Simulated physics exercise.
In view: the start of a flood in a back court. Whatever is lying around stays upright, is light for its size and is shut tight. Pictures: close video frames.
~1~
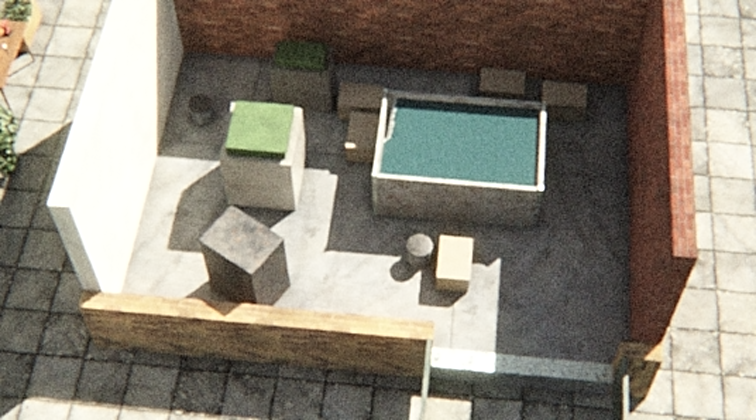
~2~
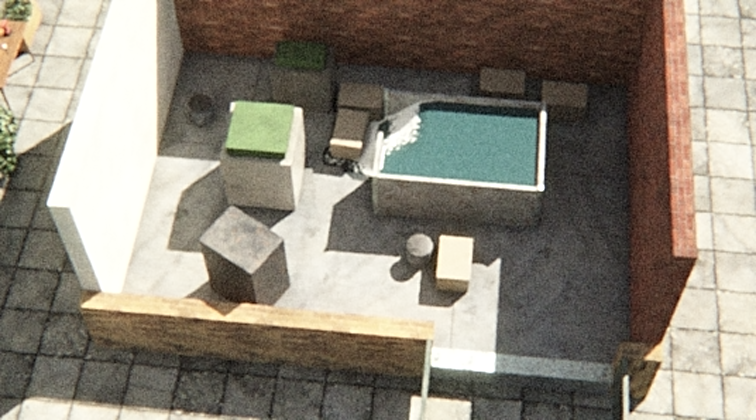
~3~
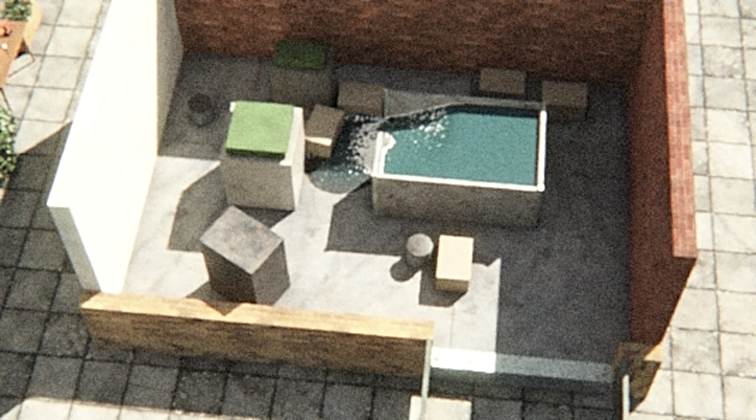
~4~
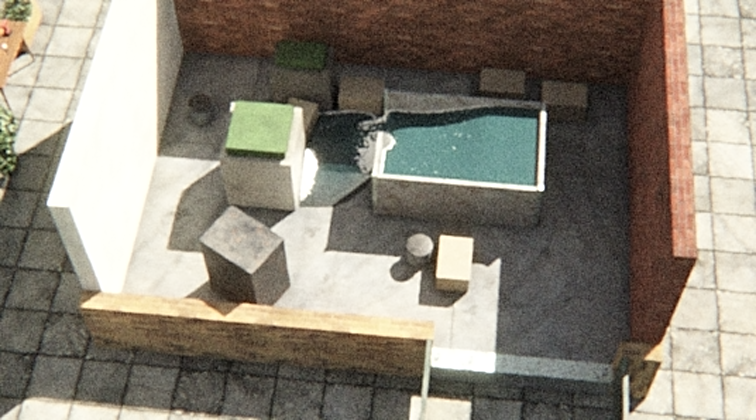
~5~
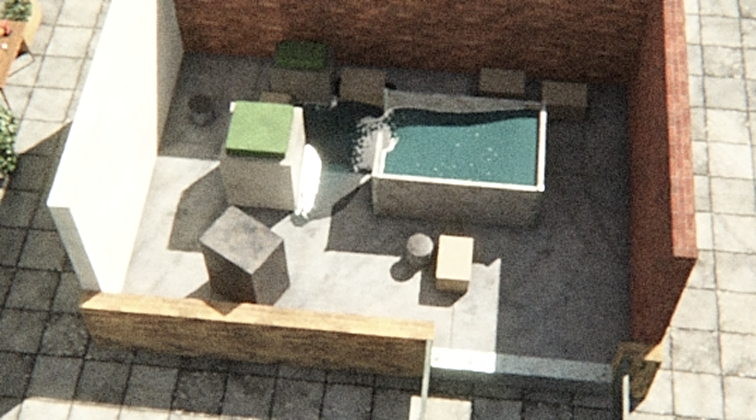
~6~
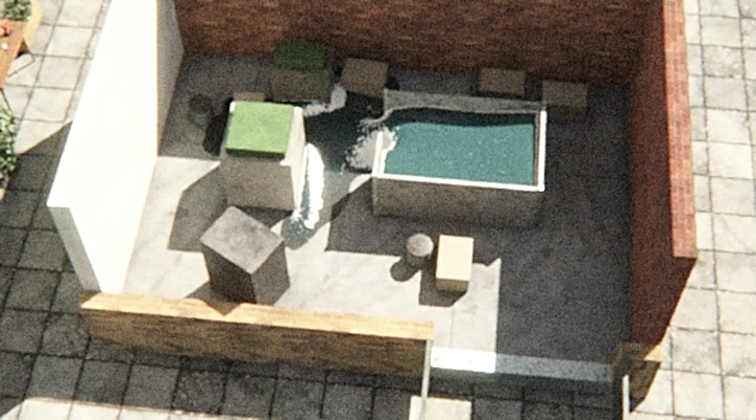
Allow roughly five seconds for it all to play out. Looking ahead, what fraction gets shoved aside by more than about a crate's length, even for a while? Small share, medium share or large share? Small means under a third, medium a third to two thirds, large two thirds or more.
A medium share.
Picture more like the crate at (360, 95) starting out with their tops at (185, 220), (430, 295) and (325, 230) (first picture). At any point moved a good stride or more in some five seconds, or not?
Sequence: Travels that far, travels that far, travels that far.
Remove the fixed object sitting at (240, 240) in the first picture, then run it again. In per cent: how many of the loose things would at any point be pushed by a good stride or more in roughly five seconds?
Close to 40 percent, I reckon.
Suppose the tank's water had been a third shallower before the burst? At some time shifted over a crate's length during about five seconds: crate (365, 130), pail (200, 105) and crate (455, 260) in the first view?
In that order: Yes, pushed that far, less than that.
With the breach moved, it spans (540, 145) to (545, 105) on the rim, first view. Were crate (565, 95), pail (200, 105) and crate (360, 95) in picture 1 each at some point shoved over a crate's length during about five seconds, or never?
Here is how they go, in order: Dislodged that far, fails to go that far, and fails to go that far.
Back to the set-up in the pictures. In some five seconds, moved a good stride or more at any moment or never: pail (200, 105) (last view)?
I'd say it travels that far.
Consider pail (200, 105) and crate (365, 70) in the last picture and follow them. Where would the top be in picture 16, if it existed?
Around (202, 38) and (413, 94).
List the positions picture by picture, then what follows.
A crate at (363, 130), on the bottom; a crate at (361, 95), on the bottom; 0 of 7 have shifted, in the first frame.
A crate at (350, 128) rests on the ground, close to its start; a crate at (361, 95) rests on the ground; 1 of 7 have shifted, in the second frame.
A crate at (323, 124) rests on the ground, a stride from its start; a crate at (361, 94) rests on the ground; 1 of 7 have shifted, in the third frame.
A crate at (296, 117) rests on the ground, a stride from its start; a crate at (362, 89) rests on the ground, close to its start; 2 of 7 have shifted, in the fourth frame.
A crate at (272, 110), on the bottom, a stride from its start; a crate at (363, 80), on the bottom, close to its start; 2 of 7 have shifted, in the fifth frame.
A crate at (247, 110) rests on the ground, far from its start; a crate at (365, 71) rests on the ground, a stride from its start; 2 of 7 have shifted, in the sixth frame.
A moment on, 2 of 7 are well off their spots; 0 afloat.
Next, 3 of 7 are well off their spots; 1 afloat.
Later, 2 of 7 are well off their spots; 2 afloat.
In the end, 3 of 7 are well off their spots, and 3 have been at some point; 4 afloat.
